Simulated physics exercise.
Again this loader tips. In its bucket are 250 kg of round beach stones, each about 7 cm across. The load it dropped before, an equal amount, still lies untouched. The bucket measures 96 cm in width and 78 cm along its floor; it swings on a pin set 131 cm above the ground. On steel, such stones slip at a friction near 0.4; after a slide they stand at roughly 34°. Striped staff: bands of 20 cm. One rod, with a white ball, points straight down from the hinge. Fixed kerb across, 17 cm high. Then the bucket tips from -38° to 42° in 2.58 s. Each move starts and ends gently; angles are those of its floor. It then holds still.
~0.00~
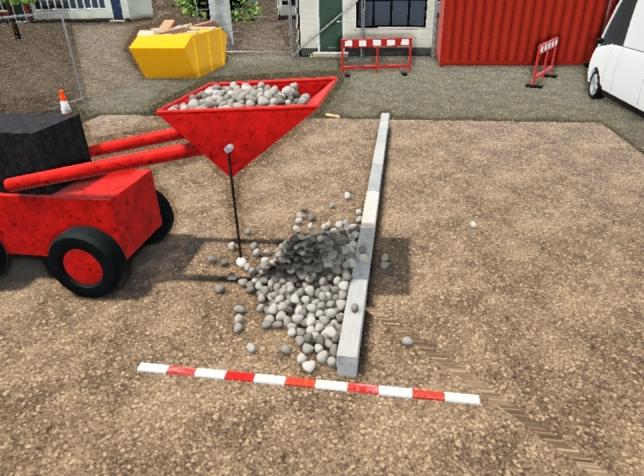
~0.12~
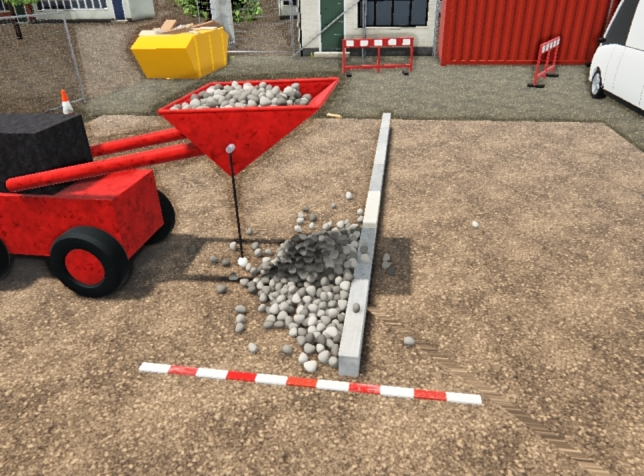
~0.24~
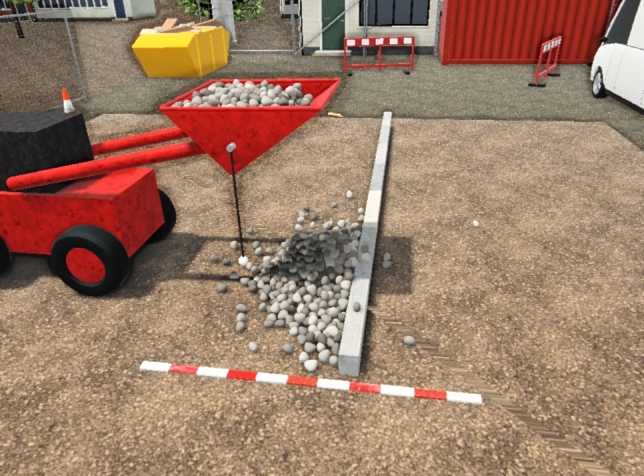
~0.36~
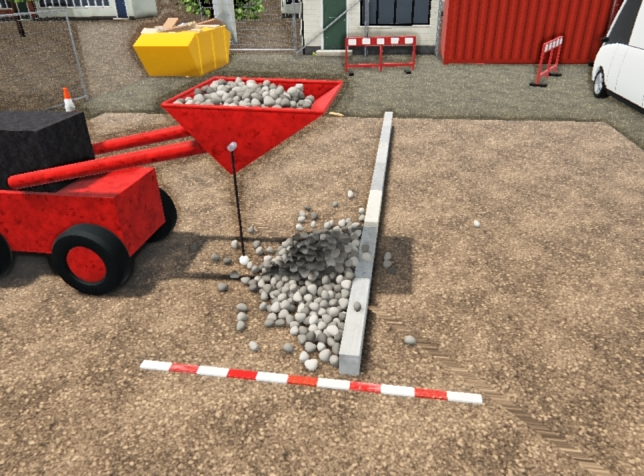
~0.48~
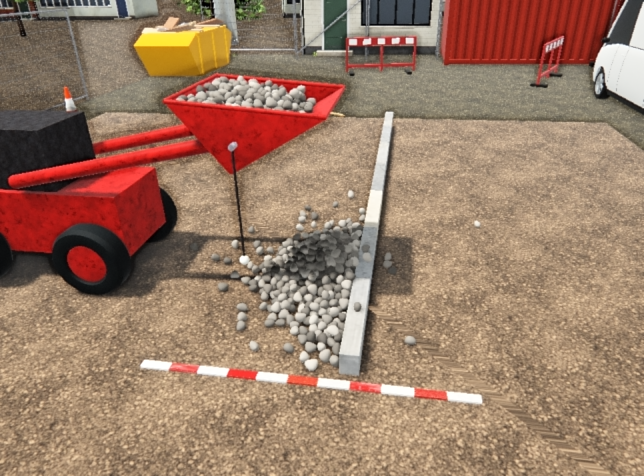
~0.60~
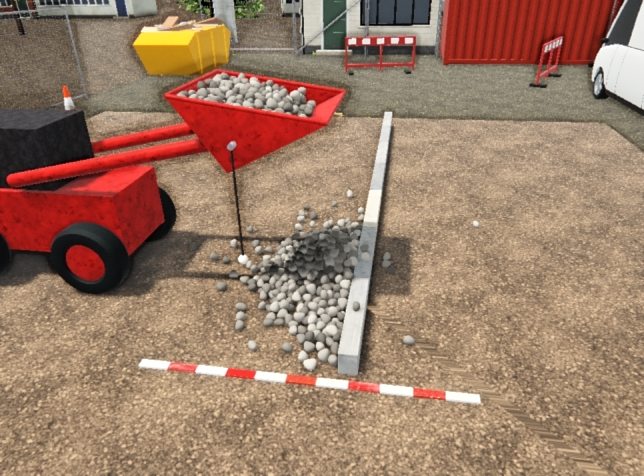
To begin with, a red loader on the left holds a bucket of round grey stones above a scattered heap lying against a pale kerb. The bucket then tilts slightly forward, its right edge dipping a little as the stones shift inside, while the loader and heap stay still.
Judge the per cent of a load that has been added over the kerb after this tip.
The added amount is roughly 57 per cent of a load.
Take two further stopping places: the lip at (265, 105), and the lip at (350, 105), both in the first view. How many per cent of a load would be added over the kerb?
I'd say close to 10 per cent for one and close to 95 per cent for the other, in that order.
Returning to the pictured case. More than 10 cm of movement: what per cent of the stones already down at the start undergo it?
Roughly 5 % of them.
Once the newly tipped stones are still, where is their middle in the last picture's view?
Roughly at (382, 273) in the last picture.
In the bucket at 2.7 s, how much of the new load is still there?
About 0 per cent is held.
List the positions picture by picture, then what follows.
In the first frame, the bucket is at -38°, its lip at (317, 107); the top of the load is at (263, 92). The earlier load is highest near (340, 258), 22 cm above ground level, 99 % on this side of the kerb, 1 % over the kerb.
In the second frame, the bucket is at -37°, its lip at (319, 108); the top of the load is at (257, 93); the stones move at 0.0 m/s on average.
In the third frame, lip at (321, 109), floor tilted -36°, highest stones at (244, 91); the stones move at 0.1 m/s on average.
In the fourth frame, lip at (324, 112), floor tilted -34°, highest stones at (223, 87); the stones move at 0.1 m/s on average.
In the fifth frame, the bucket is at -31°, its lip at (326, 118); the top of the load is at (222, 86); the stones move at 0.1 m/s on average.
In the sixth frame, lip at (327, 124), floor tilted -27°, highest stones at (223, 82); the stones move at 0.1 m/s on average.
After 1.9 s the floor is at 30°; in per cent of one load, 77 in the bucket, 122 on this side of the kerb, 1 over the kerb; the foremost stones are at (395, 264).
After 2.7 s the floor is at 42°; in per cent of one load, 0 in the bucket, 153 on this side of the kerb, 48 over the kerb; the foremost stones are at (488, 276).
After 3.0 s the floor is at 42°; in per cent of one load, 0 in the bucket, 144 on this side of the kerb, 56 over the kerb; the foremost stones are at (538, 301).
After 5.5 s the floor is at 42°; in per cent of one load, 0 in the bucket, 142 on this side of the kerb, 59 over the kerb; the foremost stones are at (564, 304). Net gain over the kerb, 57.
